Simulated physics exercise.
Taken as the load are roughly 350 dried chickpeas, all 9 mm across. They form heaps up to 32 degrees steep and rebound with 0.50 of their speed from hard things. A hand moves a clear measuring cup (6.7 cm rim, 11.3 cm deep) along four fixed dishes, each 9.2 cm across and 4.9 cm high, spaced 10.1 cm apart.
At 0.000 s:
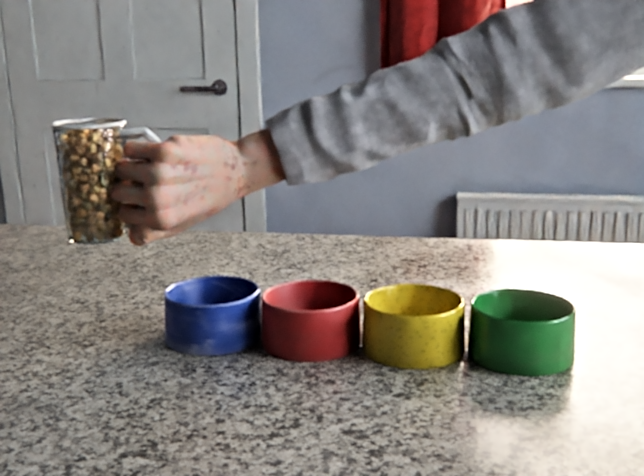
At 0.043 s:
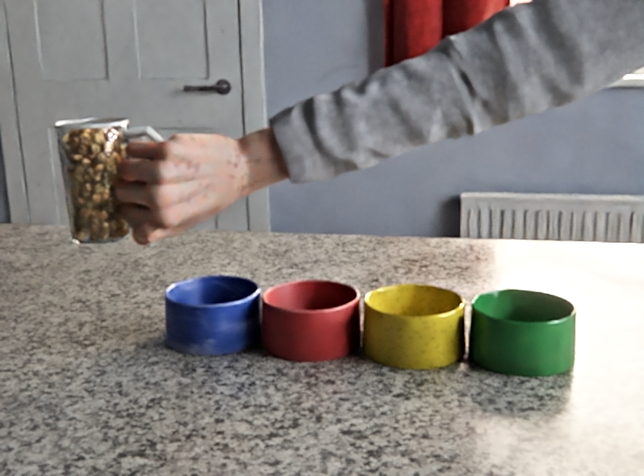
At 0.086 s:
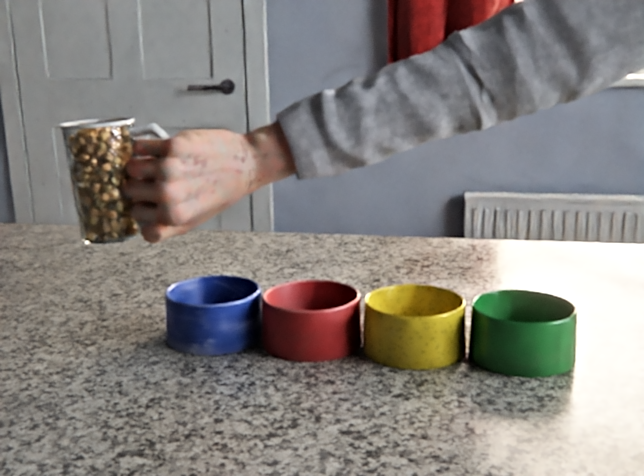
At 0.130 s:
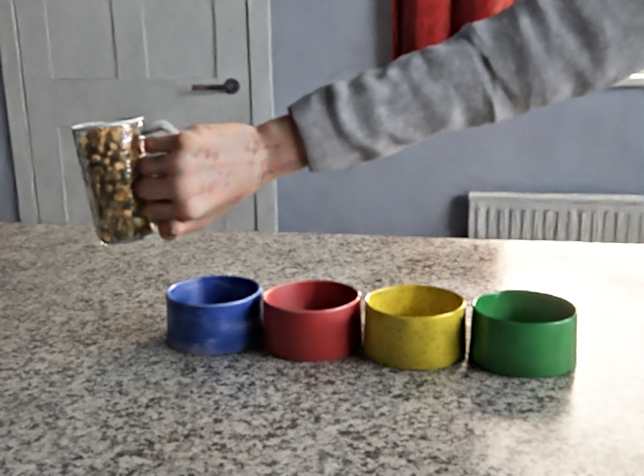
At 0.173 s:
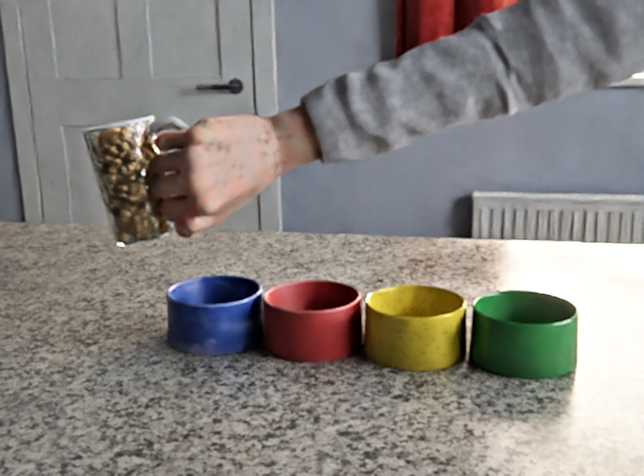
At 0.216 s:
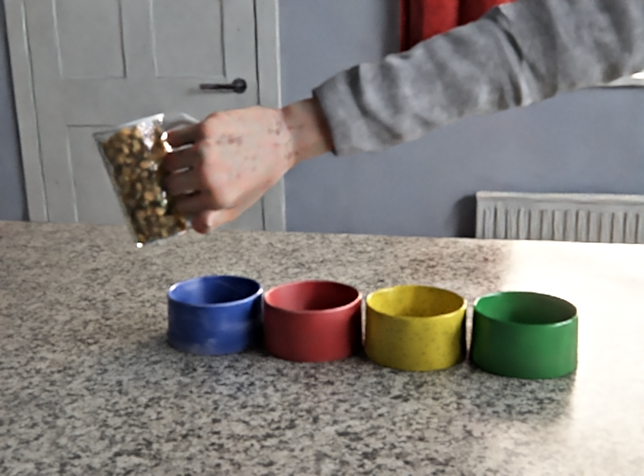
A hand moves a clear cup of chickpeas slightly right, tilting it, near four coloured dishes.
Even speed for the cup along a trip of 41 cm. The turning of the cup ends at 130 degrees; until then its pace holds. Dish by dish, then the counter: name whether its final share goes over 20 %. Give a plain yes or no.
Red dish - no, blue dish - no, green dish - no, yellow dish - yes, counter - no.
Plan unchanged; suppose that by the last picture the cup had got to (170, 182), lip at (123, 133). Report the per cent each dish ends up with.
In the end red holds 0, blue holds 0, green holds 0, yellow holds 90.
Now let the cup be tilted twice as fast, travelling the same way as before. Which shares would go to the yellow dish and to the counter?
The yellow dish would get 0 and the counter 10.
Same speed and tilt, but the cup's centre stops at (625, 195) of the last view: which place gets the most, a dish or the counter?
Result: Largest portion at green.
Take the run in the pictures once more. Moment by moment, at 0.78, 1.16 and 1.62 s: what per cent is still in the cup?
One after the other: 100, 90, 15 in a hundred.
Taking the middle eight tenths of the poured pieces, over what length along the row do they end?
Roughly 7 centimetres.
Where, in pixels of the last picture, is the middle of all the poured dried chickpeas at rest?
Look around (422, 326) in the last picture.
Then, at 0.78 s, tilt 69 degrees; cup holds 100 %.
After 1.16 s, tilt 106 degrees; cup holds 90 %, red 5 %.
After 1.62 s, tilt 130 degrees; cup holds 15 %, red 5 %, green 5 %, yellow 60 %.
By 2.3 s all is still; red 5 %, blue 0 %, green 5 %, yellow 85 %, counter 10 %.
